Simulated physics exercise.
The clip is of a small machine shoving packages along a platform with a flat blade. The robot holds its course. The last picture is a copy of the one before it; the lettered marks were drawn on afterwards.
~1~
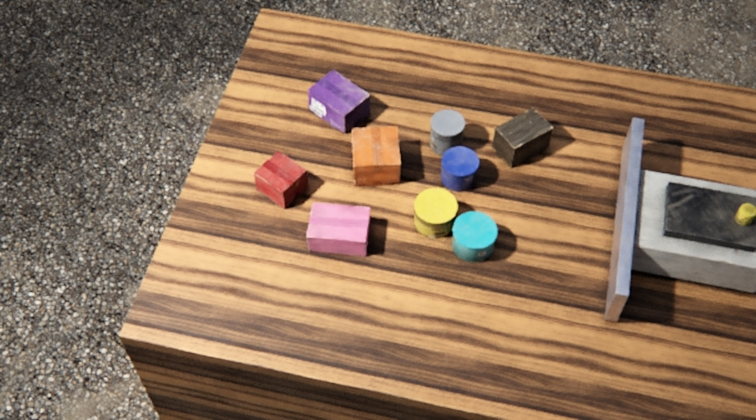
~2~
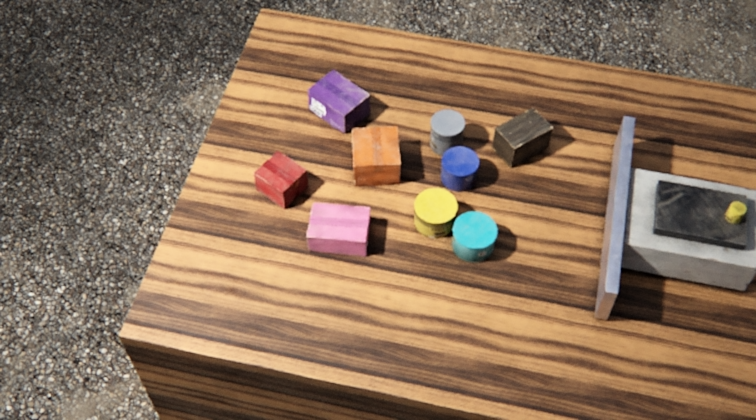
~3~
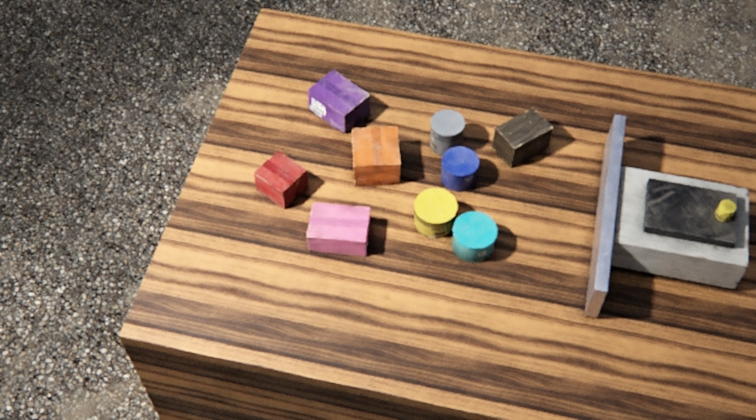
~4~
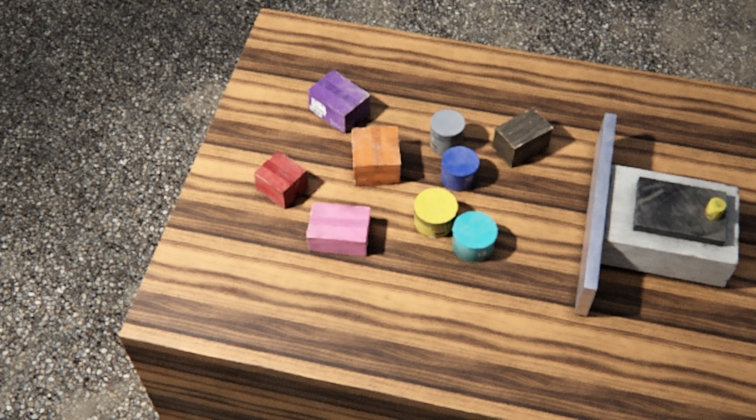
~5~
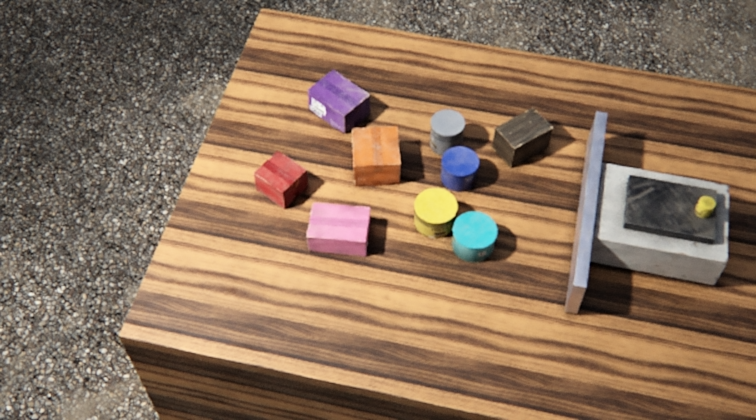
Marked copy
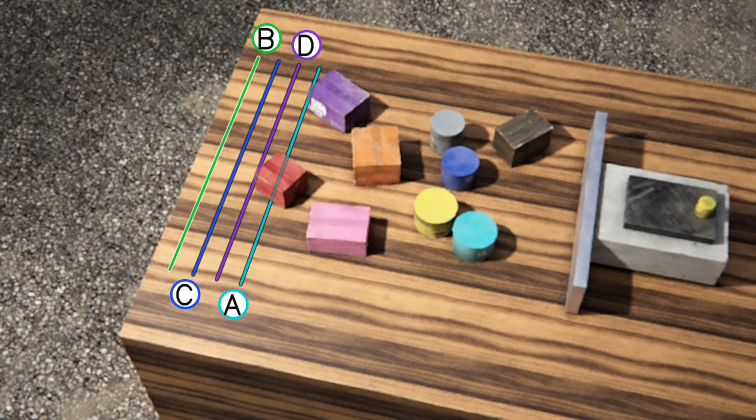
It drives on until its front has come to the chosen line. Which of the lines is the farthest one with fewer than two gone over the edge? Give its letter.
It can go as far as D.
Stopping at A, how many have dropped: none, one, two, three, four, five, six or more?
The count is none.
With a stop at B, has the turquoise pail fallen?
By then, yes.
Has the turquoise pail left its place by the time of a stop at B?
By then, yes.
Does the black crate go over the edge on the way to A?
No.
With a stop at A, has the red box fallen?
By then, no.
On the marked copy, A at (283, 167); B at (218, 155); C at (239, 159); D at (261, 163).
Following D. Soon after the start, robot (539, 184); black crate (459, 128); grey pail (425, 130).
Later, robot (420, 162); purple parcel (290, 85); red box (273, 181).
In the end, robot (327, 145); red box (193, 167); orange parcel (209, 128); none fallen.
As for the rest, A is within the limit but short; B drops six; C drops three.
